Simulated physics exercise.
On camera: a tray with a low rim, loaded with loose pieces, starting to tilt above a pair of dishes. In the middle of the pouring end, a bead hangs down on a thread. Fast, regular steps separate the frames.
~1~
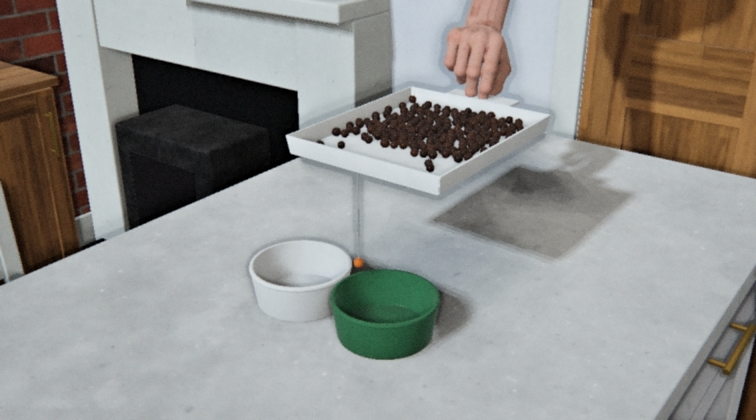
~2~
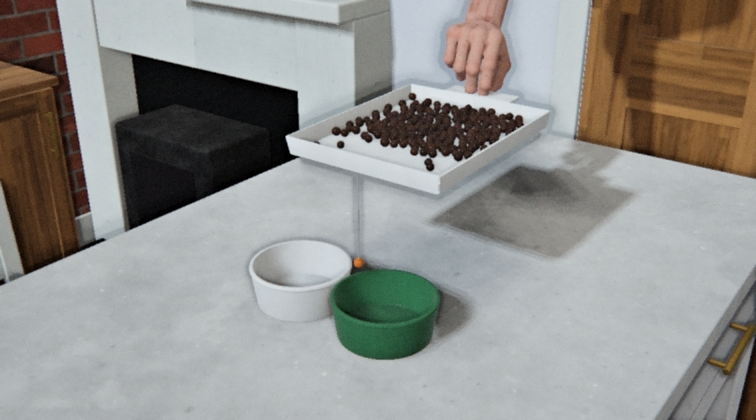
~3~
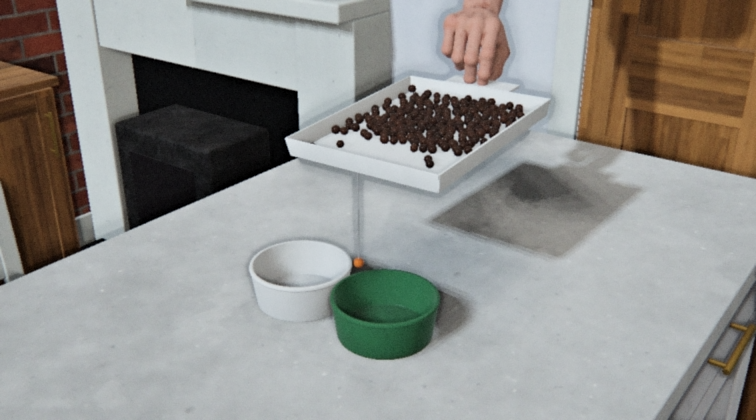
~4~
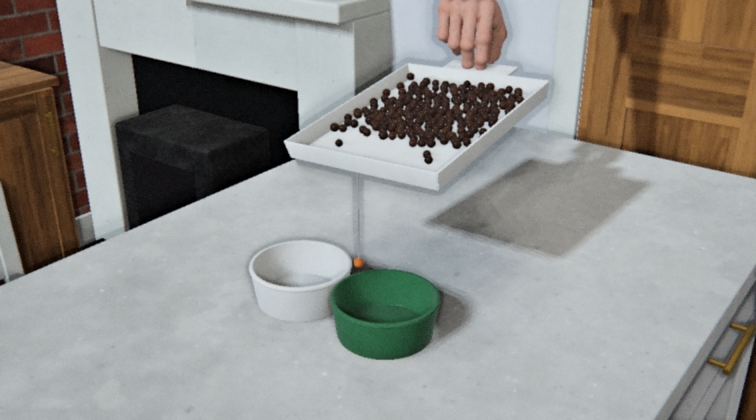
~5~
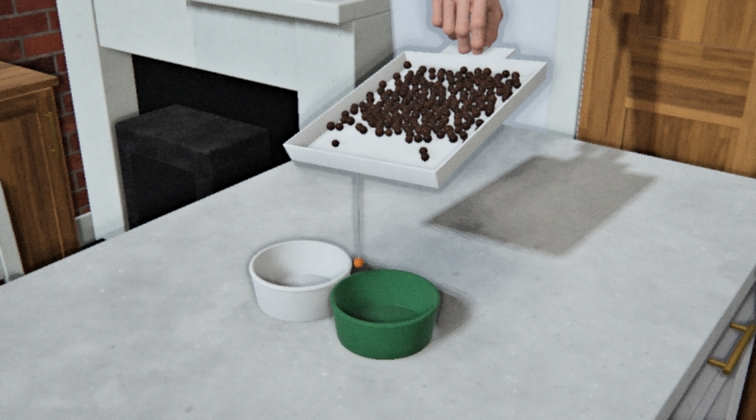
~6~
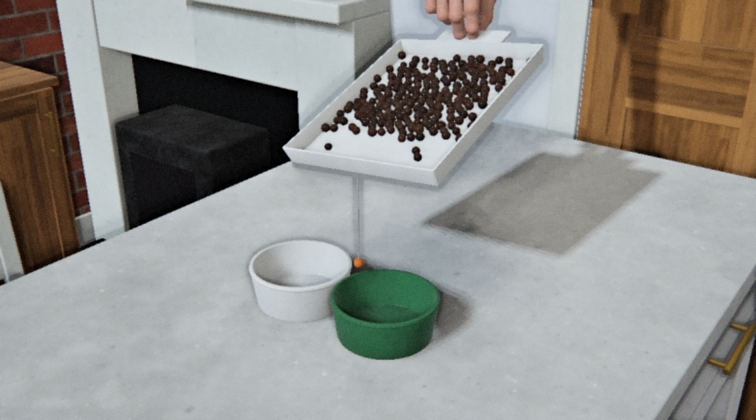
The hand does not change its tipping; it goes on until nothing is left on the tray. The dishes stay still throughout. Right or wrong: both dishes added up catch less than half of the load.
Wrong, they catch more than half.
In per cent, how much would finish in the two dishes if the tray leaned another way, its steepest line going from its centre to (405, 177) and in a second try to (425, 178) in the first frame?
In turn 50 and 60 in a hundred.
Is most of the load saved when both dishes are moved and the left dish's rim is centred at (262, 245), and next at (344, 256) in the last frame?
In order, they'd catch a major share, and next a minor share.
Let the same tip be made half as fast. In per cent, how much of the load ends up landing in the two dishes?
That comes to about 80 in every hundred.
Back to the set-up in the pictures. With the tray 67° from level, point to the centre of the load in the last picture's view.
Check around (320, 151) in the last picture.
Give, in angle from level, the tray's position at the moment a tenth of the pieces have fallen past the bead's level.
Around 70°, give or take.
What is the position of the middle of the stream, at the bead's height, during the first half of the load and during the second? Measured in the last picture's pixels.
About (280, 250), and after that about (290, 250).
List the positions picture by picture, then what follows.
The first picture shows corners of the pouring end (290, 135) and (439, 176), level; middle of the load (437, 129), chocolate balls; left dish (268, 298); right dish (353, 334); bead on its thread (359, 263).
The second picture shows corners of the pouring end (290, 136) and (439, 175), level; middle of the load (437, 127).
The third picture shows corners of the pouring end (289, 138) and (438, 174), tipped barely, lowest at the left corner; middle of the load (437, 120).
The fourth picture shows corners of the pouring end (288, 141) and (436, 172), tipped a little, lowest at the left corner; middle of the load (436, 111).
The fifth picture shows corners of the pouring end (287, 143) and (434, 170), tipped clearly, lowest at the left corner; middle of the load (432, 102).
The sixth picture shows corners of the pouring end (287, 146) and (432, 168), tipped clearly, lowest at the left corner; middle of the load (422, 100), every one on the move; left dish (268, 298); right dish (353, 334).
Just after the last frame, tray tipped steeply; the larger part on the tray; about a tenth in the left dish; just a few outside both; about a tenth in the air.
A moment on, tray tipped past a quarter turn; about a tenth on the tray; just a few in the right dish; roughly half in the left dish; roughly a quarter outside both; roughly a quarter in the air.
Further on, tray tipped past a quarter turn; just a few in the right dish; roughly two thirds in the left dish; roughly a quarter outside both.
When it is over, tray tipped past a quarter turn; just a few in the right dish; roughly two thirds in the left dish; roughly a quarter outside both.
